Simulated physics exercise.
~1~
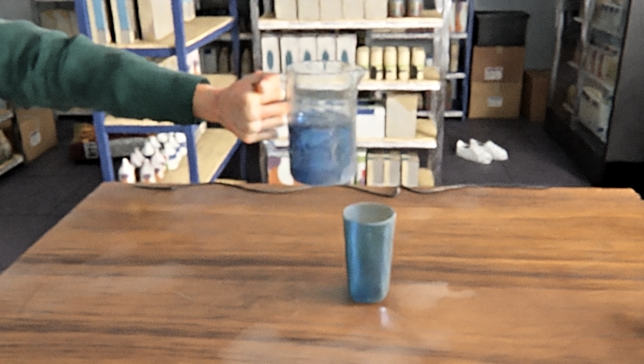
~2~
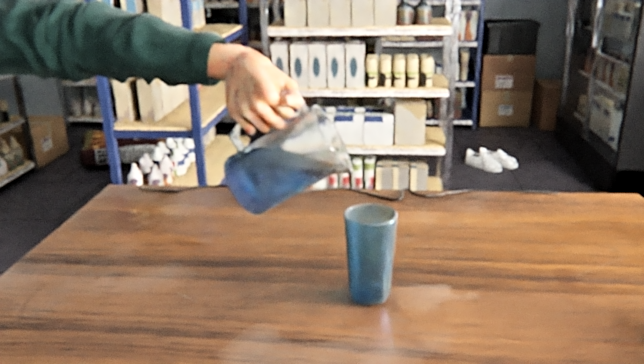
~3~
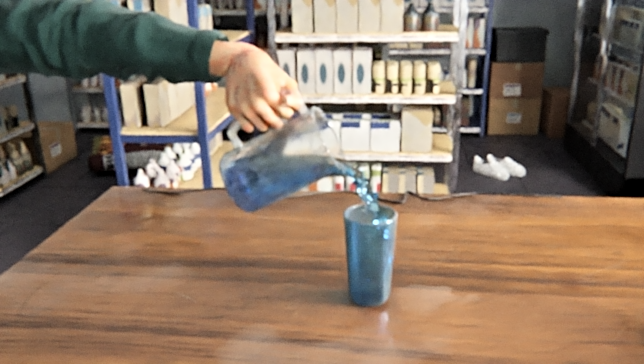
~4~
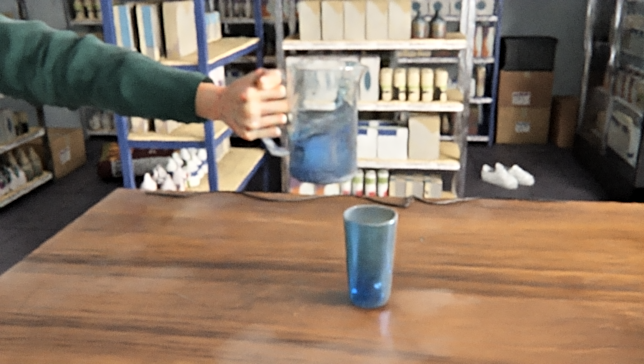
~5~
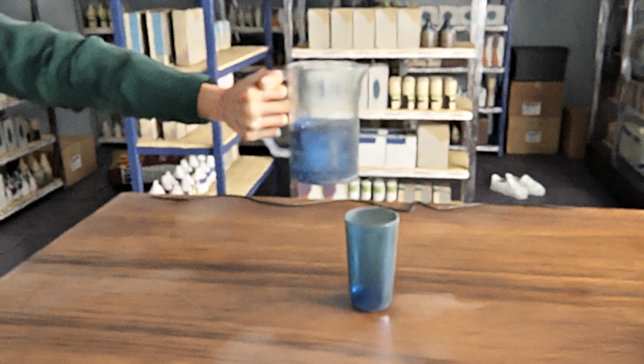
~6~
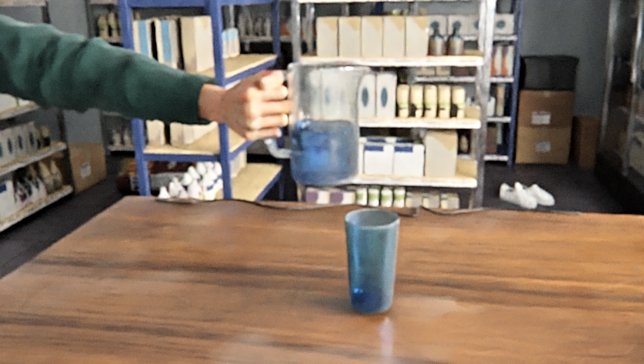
The clip opens on a hand in a green sleeve holding a clear pitcher of blue-tinted water above a wooden worktop, up and to the left of a tall bluish glass, with stocked shelves behind. The wrist tips the pitcher steeply toward the glass, and a thin stream runs from its spout into the rim. The hand then turns the pitcher upright again, and the pouring stops. The view drifts slightly sideways throughout. At the end, the pitcher is held level, still partly full, beside and above the standing glass.
